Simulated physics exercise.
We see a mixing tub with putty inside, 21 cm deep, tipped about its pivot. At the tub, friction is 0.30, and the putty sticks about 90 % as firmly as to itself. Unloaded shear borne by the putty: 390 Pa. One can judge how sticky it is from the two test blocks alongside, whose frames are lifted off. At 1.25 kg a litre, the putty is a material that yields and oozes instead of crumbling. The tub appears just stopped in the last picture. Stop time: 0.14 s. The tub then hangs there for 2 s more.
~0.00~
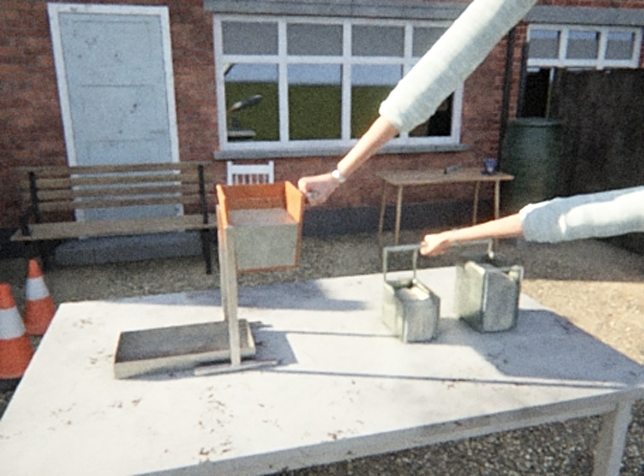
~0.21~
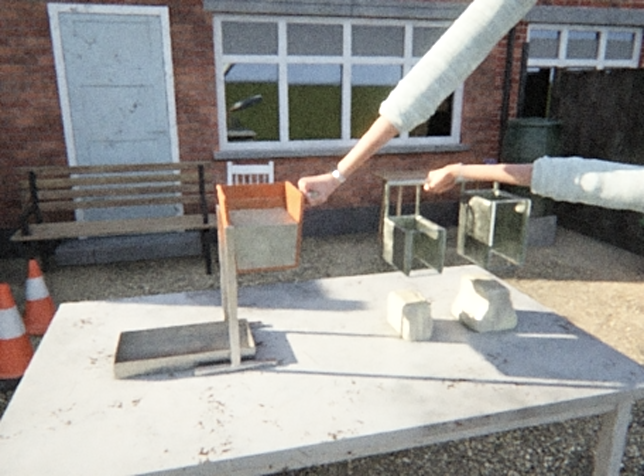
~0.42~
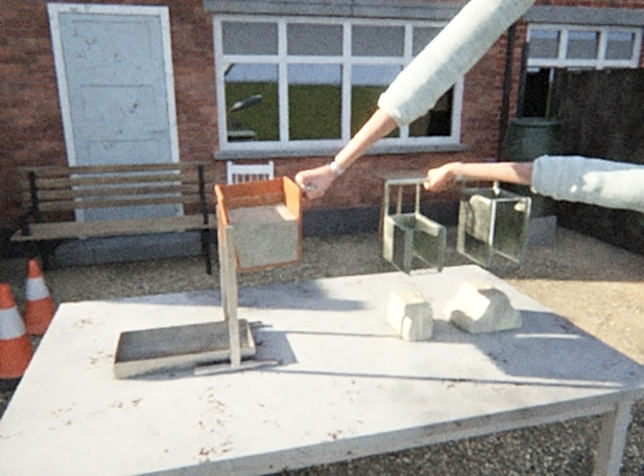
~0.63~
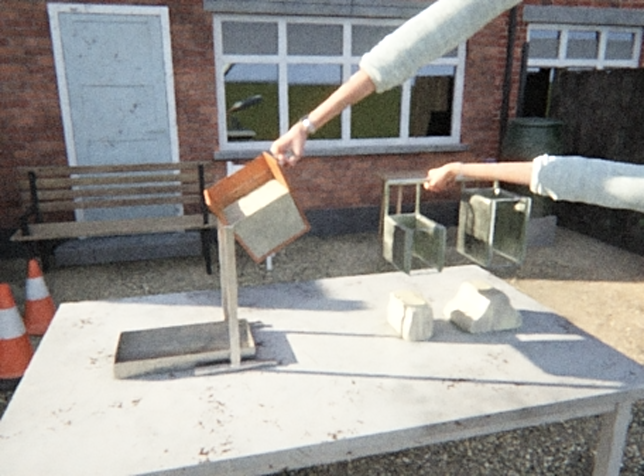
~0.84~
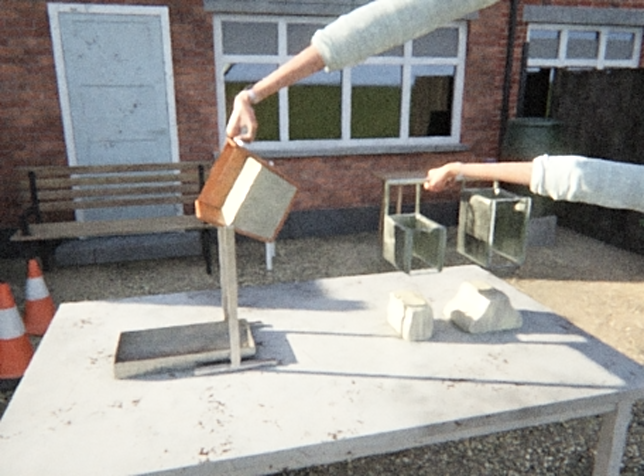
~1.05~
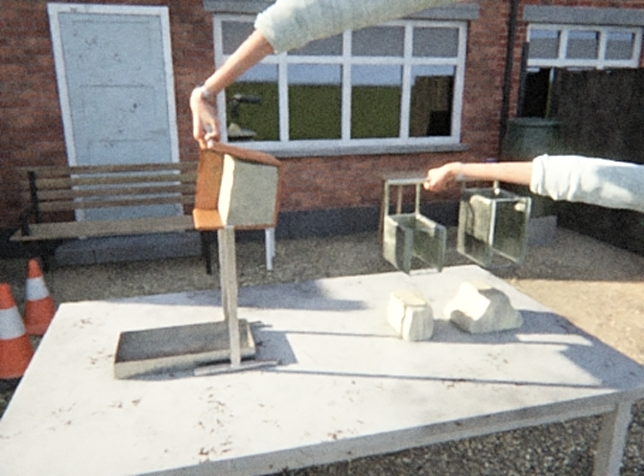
Orange-rimmed tub of pale putty tilting leftward on its post under one hand, after another hand lifts casings off two blocks.
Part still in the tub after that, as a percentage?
Close to 100 %.
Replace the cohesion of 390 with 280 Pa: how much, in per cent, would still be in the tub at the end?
That comes out at roughly 80 %.
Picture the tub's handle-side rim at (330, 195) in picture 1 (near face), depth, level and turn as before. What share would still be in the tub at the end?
Some 55 per cent, I reckon.
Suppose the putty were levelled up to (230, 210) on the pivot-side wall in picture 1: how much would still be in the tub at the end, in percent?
It would be near 70 %.
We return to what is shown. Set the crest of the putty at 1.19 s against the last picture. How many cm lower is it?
Around 2 cm below its level in the last picture.
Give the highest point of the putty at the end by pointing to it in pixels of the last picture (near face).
Looking at the last picture, I'd put it at about (257, 178).
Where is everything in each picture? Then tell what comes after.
The first frame shows handle-side rim at (301, 196), tilt 0 degrees; highest point of the putty at (292, 223); test blocks 12 cm, 19 cm high (left to right).
The second frame shows handle-side rim at (301, 196), tilt 0 degrees; highest point of the putty at (292, 223); test blocks 12 cm, 15 cm high (left to right).
The third frame shows handle-side rim at (298, 191), tilt 4 degrees; highest point of the putty at (293, 219); test blocks 11 cm, 12 cm high (left to right).
The fourth frame shows handle-side rim at (276, 164), tilt 30 degrees; highest point of the putty at (285, 192); test blocks 11 cm, 12 cm high (left to right).
The fifth frame shows handle-side rim at (235, 148), tilt 61 degrees; highest point of the putty at (262, 167); test blocks 11 cm, 12 cm high (left to right).
The sixth frame shows handle-side rim at (205, 151), tilt 82 degrees; highest point of the putty at (237, 162); test blocks 11 cm, 12 cm high (left to right).
By 1.19 s, the tub is at 82 degrees and holds 100 %.
By 1.36 s, the tub is at 82 degrees and holds 100 %.
By 1.53 s, the tub is at 82 degrees and holds 100 %.
By 1.70 s, the tub is at 82 degrees and holds 100 %.
By 3.05 s, at the end, the tub is at 82 degrees and holds 100 %.
